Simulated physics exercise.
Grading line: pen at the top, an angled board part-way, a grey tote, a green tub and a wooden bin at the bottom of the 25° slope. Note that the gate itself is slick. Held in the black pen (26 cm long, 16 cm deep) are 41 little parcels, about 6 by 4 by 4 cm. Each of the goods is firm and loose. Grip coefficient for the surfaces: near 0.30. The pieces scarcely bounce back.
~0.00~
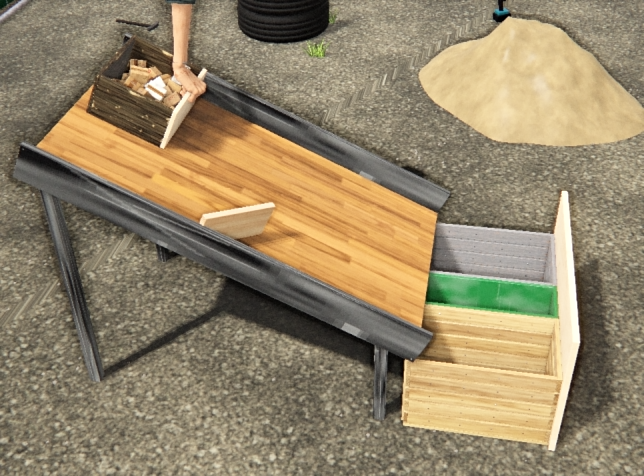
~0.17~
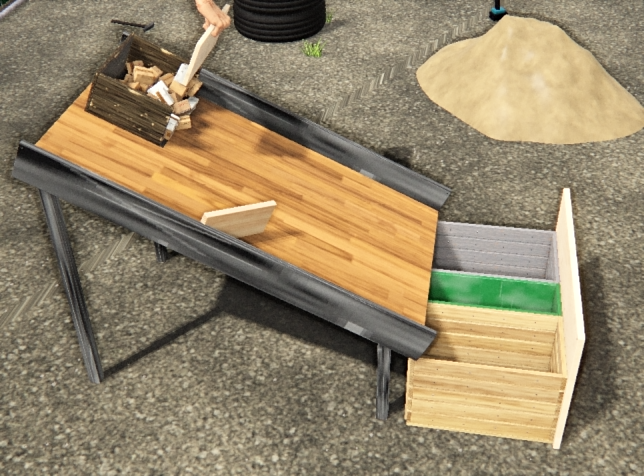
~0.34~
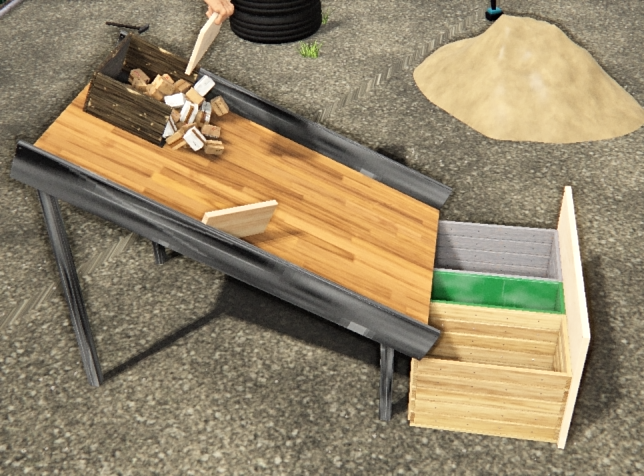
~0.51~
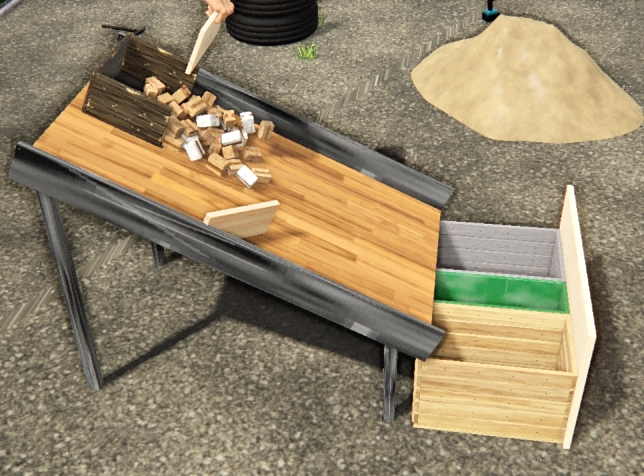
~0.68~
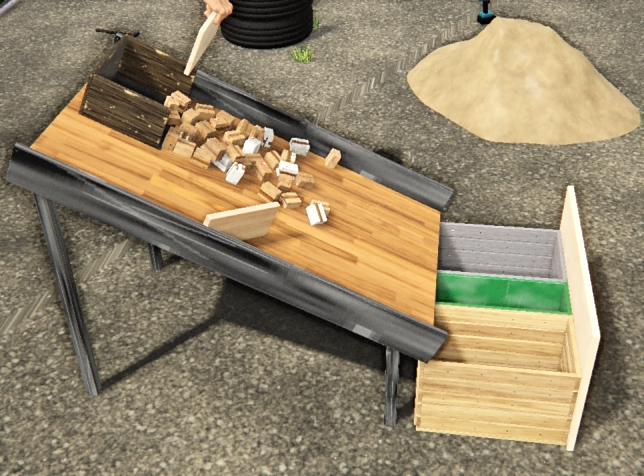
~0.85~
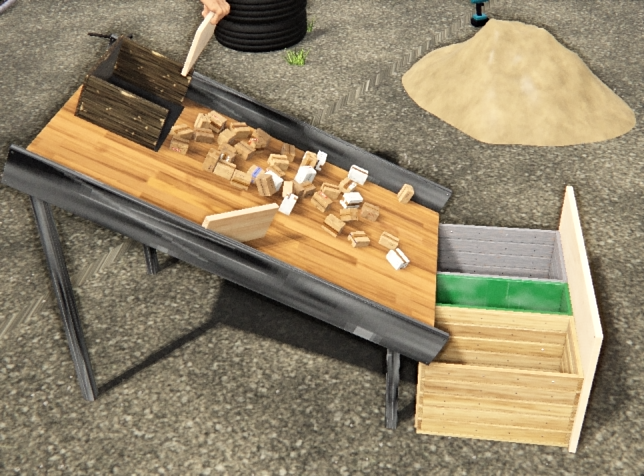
A hand at the upper left holds a pale board at the open side of a dark wooden box atop a sloping plank table with dark rails, seen from above on rough grey ground. A small upright board stands mid-slope, grey, green and pale wooden bins sit lower right, and sand and tyres lie behind. The hand lifts the board, and brown and white blocks tumble out, spreading down rightward past the small board as the view drifts slightly.
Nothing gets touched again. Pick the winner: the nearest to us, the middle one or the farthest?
Answer: The grey tote, last from us.
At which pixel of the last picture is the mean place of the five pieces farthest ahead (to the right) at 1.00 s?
Centre: Approx. (456, 263) px.
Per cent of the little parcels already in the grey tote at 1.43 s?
Share at that moment: About 45 %.
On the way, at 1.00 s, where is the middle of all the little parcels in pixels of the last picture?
Around (331, 200).
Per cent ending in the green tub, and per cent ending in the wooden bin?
Around 30 % in the first place and around 0 % in the second.
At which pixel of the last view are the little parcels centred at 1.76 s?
The middle lies near (531, 320).
After 1.00 s, 1 in the grey tote, 1 in the green tub, 38 on the slope and 1 in the air.
After 1.18 s, 6 in the grey tote, 5 in the green tub, 24 on the slope and 6 in the air.
After 1.43 s, 19 in the grey tote, 9 in the green tub, 6 on the slope and 7 in the air.
Outcome (at 1.76 s), 29 in the grey tote and 12 in the green tub.
